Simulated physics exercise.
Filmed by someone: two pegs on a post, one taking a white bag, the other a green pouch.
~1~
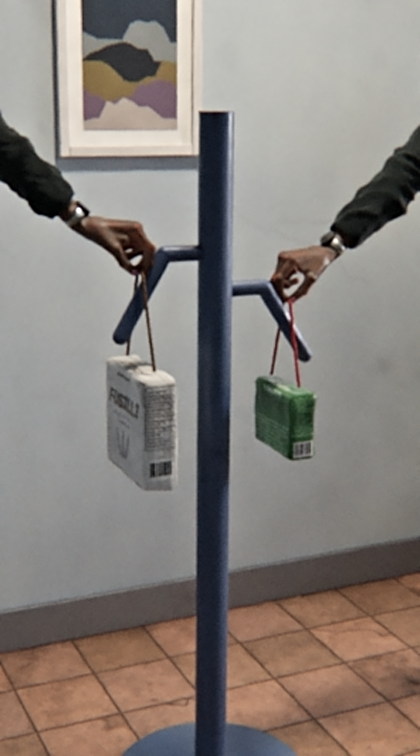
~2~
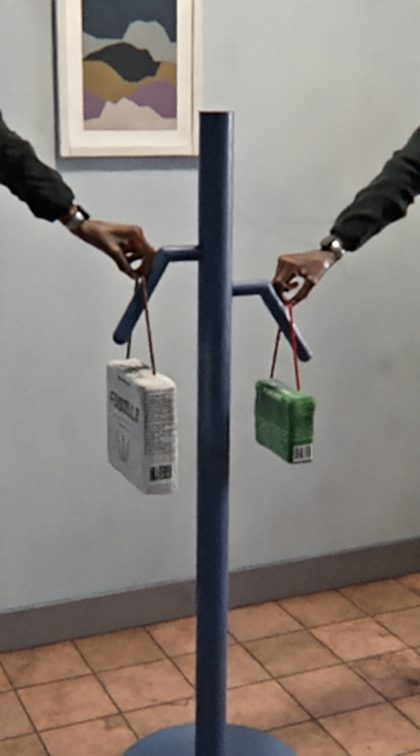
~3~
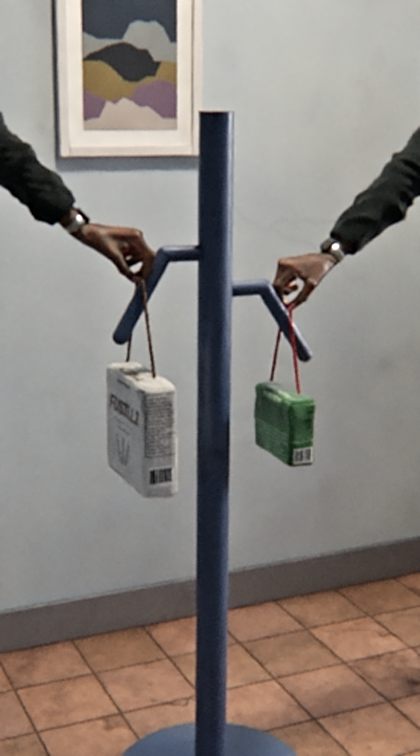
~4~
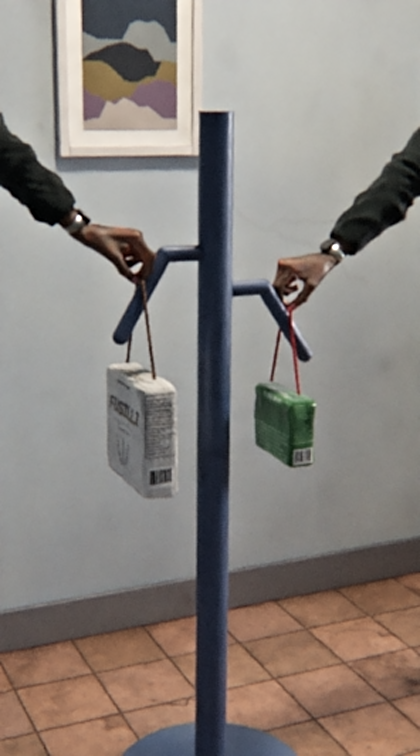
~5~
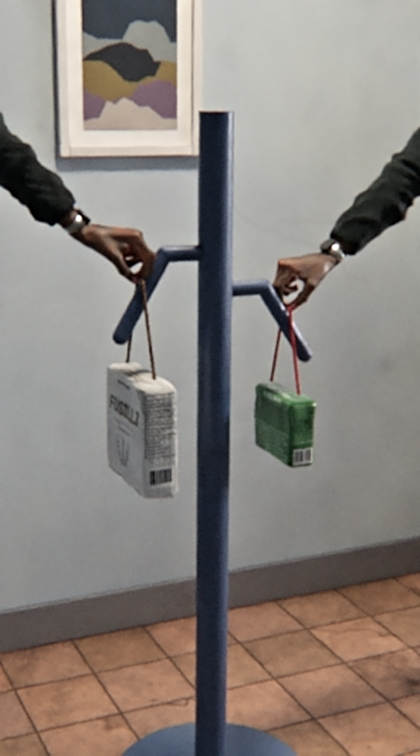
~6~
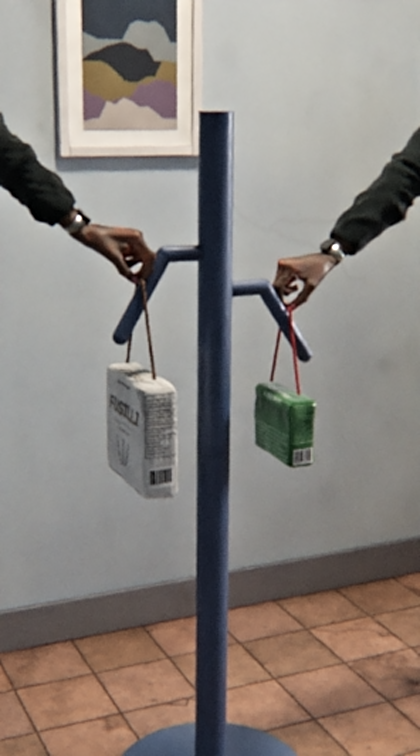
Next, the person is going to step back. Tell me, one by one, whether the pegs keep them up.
Outcome: My guess is the white bag will be off the peg; my guess is the green pouch will be off the peg.
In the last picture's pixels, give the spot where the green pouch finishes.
Rest position approx. (234, 746).
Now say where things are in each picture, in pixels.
White bag (141, 422); green pouch (284, 417); left peg tip (120, 337); right peg tip (305, 355), in the first picture.
White bag (141, 426); green pouch (284, 421), in the second picture.
White bag (141, 428); green pouch (284, 423), in the third picture.
White bag (141, 429); green pouch (284, 424), in the fourth picture.
White bag (141, 429); green pouch (284, 424), in the fifth picture.
White bag (141, 429); green pouch (284, 424); left peg tip (120, 337), sloping steeply down; right peg tip (305, 355), sloping steeply down, in the sixth picture.
Then, 0.36 s past the final frame, white bag falling near (142, 642); green pouch falling near (279, 624).
Then, 0.66 s past the final frame, white bag on the floor; green pouch on the floor near (235, 745).
When it is over, white bag on the floor; green pouch on the floor near (234, 746). The white bag comes down and the green pouch slips off its peg.
